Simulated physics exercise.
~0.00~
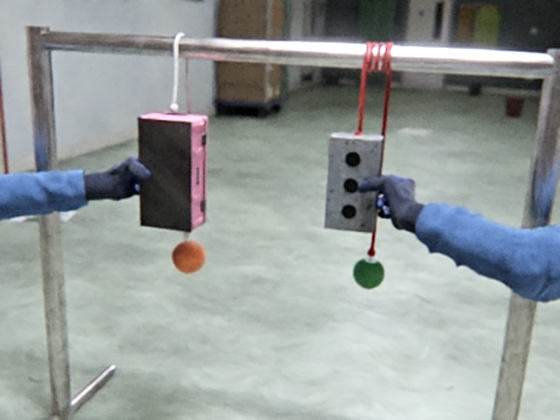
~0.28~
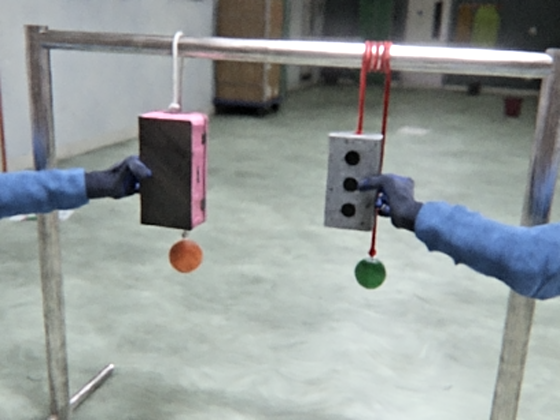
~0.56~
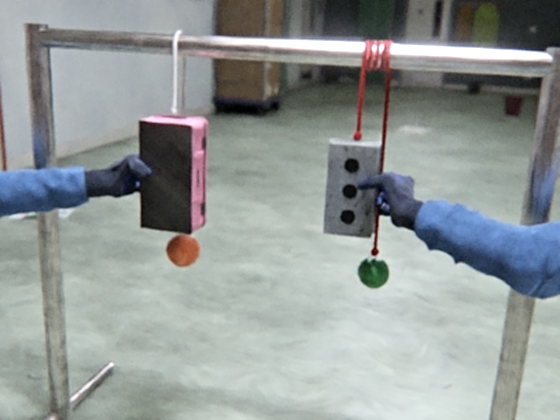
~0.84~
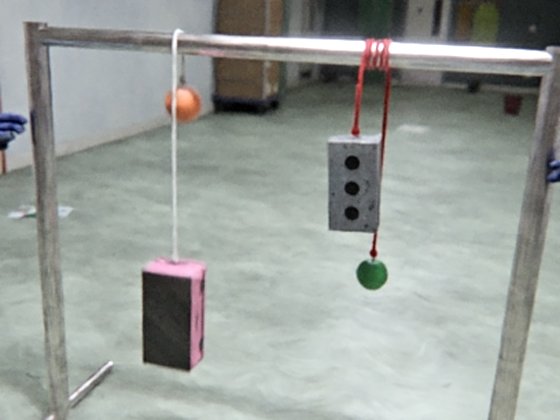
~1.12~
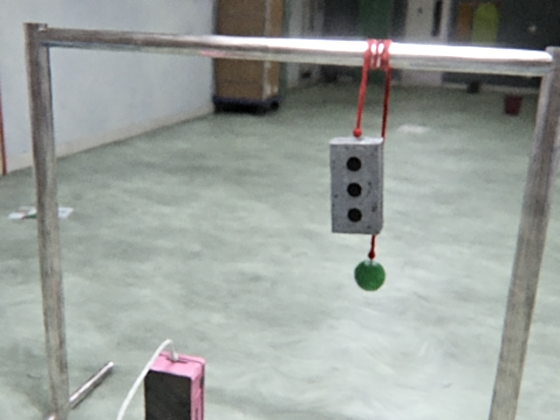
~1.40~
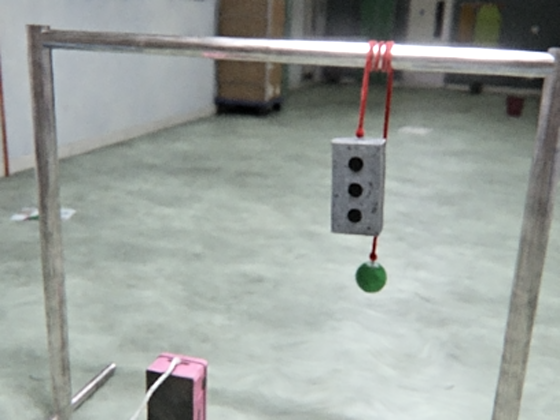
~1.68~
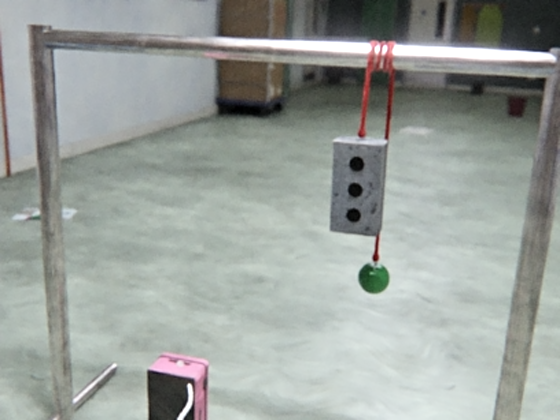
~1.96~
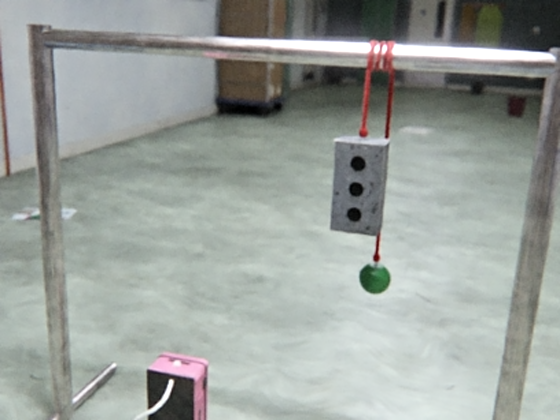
A pink case hanging from a metal bar by a white cord dropped to the floor once two gloved hands let go, its orange ball whipping upward, while the gray block with black dots stayed hanging from its red cord above a green ball.
